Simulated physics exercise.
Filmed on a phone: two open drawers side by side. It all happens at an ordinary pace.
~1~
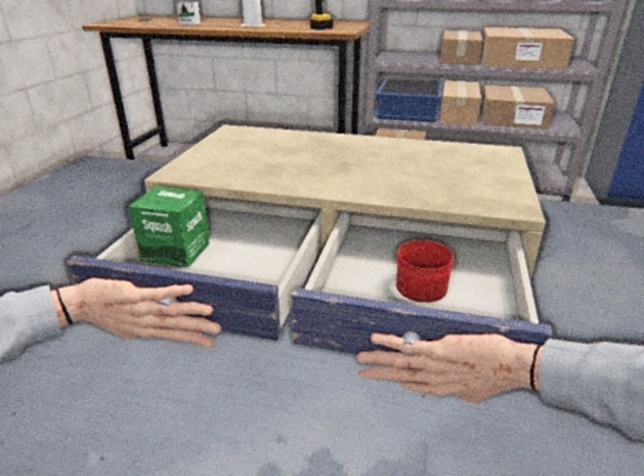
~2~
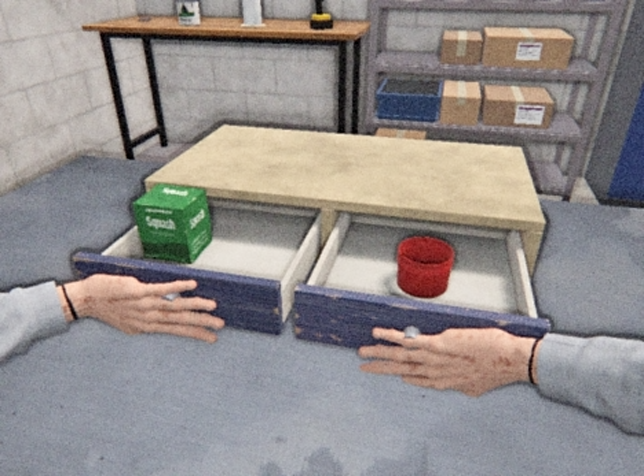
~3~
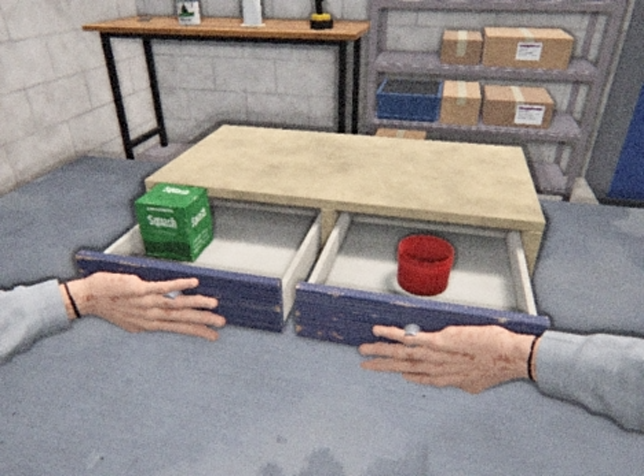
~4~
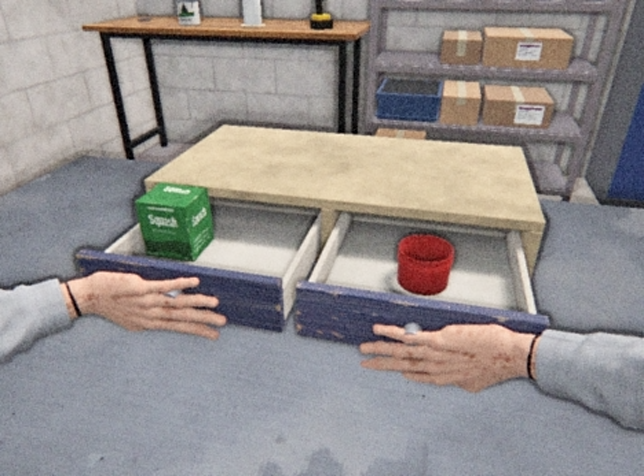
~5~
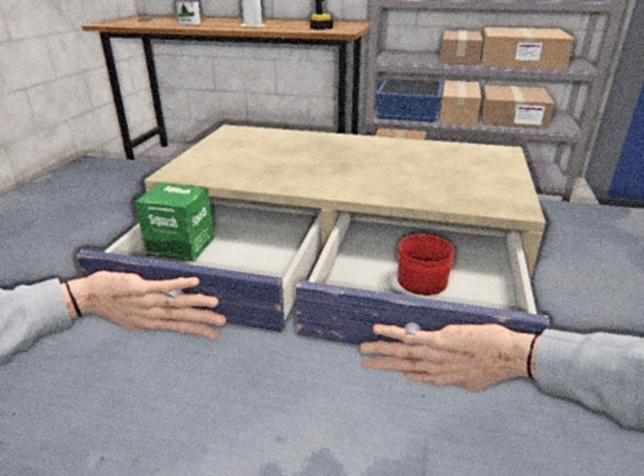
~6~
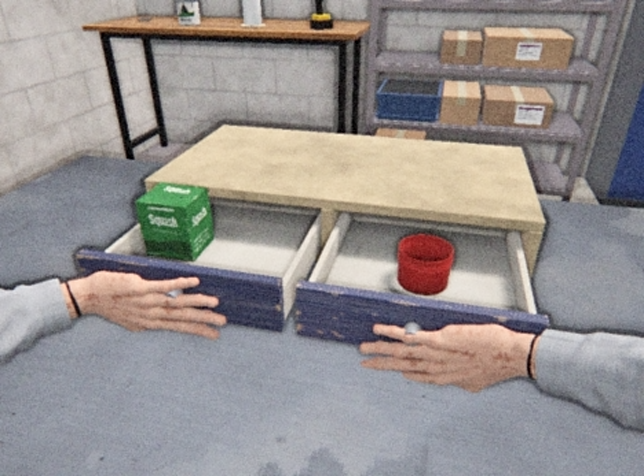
Two hands in grey sleeves rest at the fronts of two open blue-fronted drawers in a pale-topped chest, seen from above and in front in a room with block walls, a wooden table and shelves of boxes. A green carton sits in the left drawer and a red beaker in the right. Both hands push the drawers very slightly inward, then everything stays almost still, the view steady.
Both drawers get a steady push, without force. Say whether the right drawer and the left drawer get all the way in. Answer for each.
The right drawer closes and the left drawer jams.
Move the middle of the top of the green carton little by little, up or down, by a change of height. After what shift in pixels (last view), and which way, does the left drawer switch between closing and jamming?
About 16 pixels down.
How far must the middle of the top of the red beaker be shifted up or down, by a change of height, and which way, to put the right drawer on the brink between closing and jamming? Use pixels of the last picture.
Roughly 8 pixels up.
Then, 0.42 s past the last view, right drawer about half in; left drawer about half in.
Finally, the right drawer shuts flush; the left drawer stays ajar.
